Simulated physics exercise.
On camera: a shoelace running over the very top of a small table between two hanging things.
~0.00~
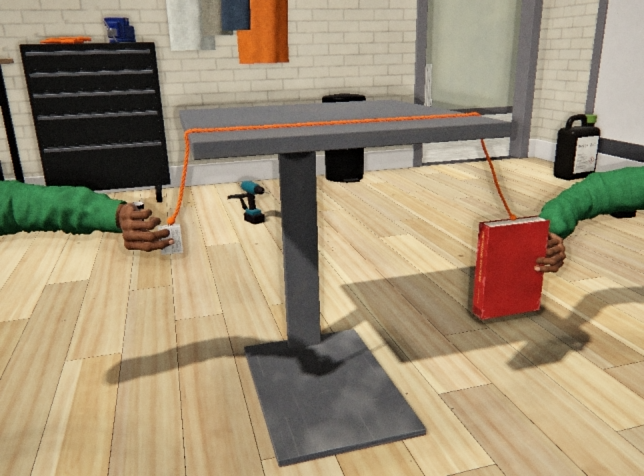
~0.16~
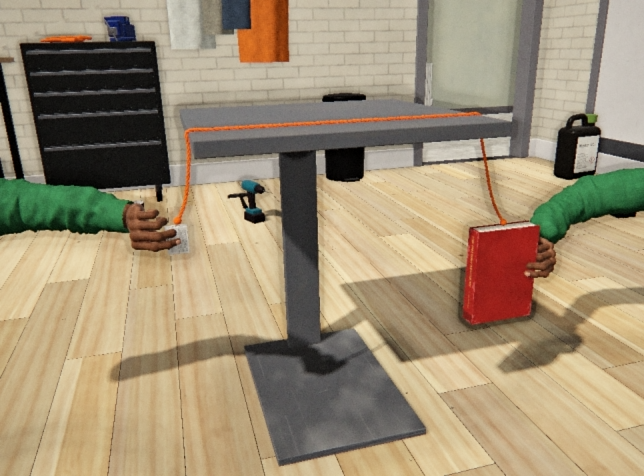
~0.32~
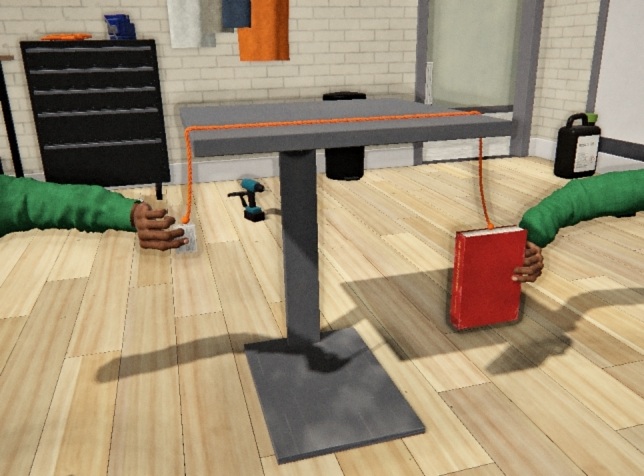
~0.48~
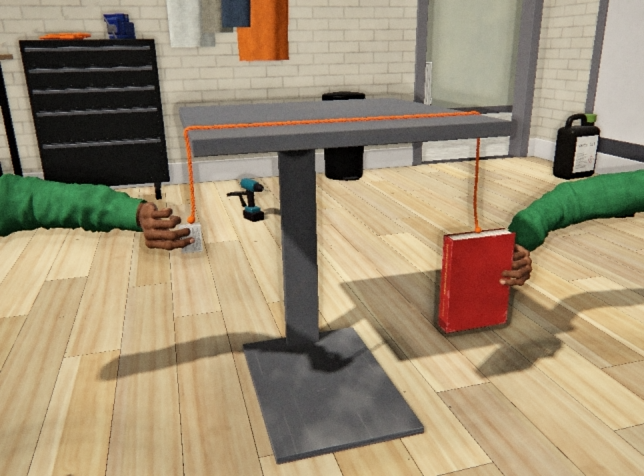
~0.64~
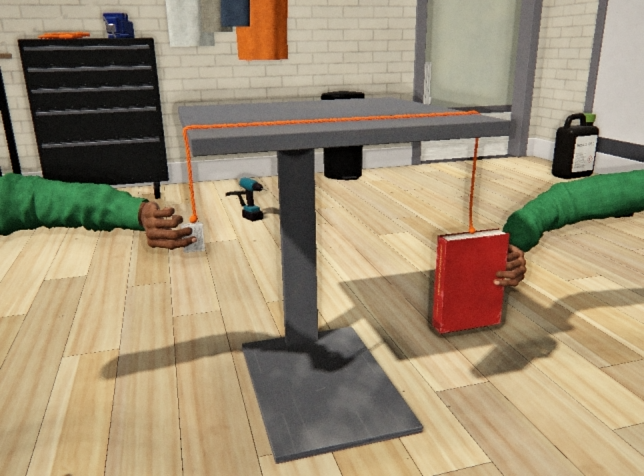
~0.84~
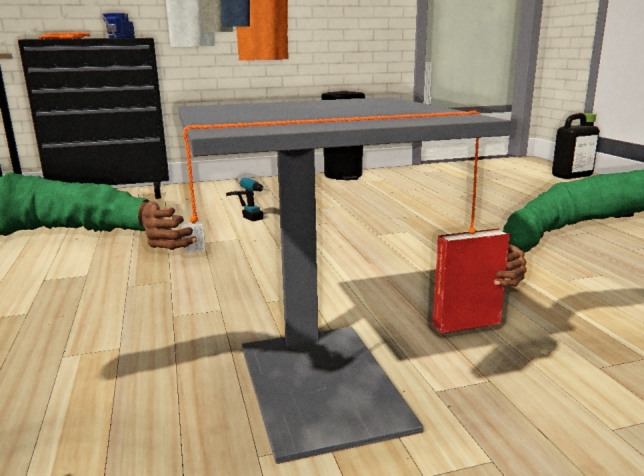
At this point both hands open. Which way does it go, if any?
Rightward motion.
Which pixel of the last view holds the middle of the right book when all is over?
(464, 369) is where it ends up.
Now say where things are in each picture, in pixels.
Left matchbox (171, 239); right book (510, 267); shoelace over the top (368, 121), in the first frame.
Left matchbox (178, 239); right book (501, 273), in the second frame.
Left matchbox (185, 238); right book (488, 277), in the third frame.
Left matchbox (191, 238); right book (476, 280), in the fourth frame.
Left matchbox (193, 237); right book (470, 281), in the fifth frame.
Left matchbox (193, 237); right book (470, 281); shoelace over the top (368, 119), in the sixth frame.
After 1.60 s, left matchbox lower; right book down on the floor near (464, 368).
After 2.16 s, left matchbox down on the floor; right book down on the floor near (464, 368).
At rest, left matchbox down on the floor; right book down on the floor near (464, 368). The shoelace slides rightwards.
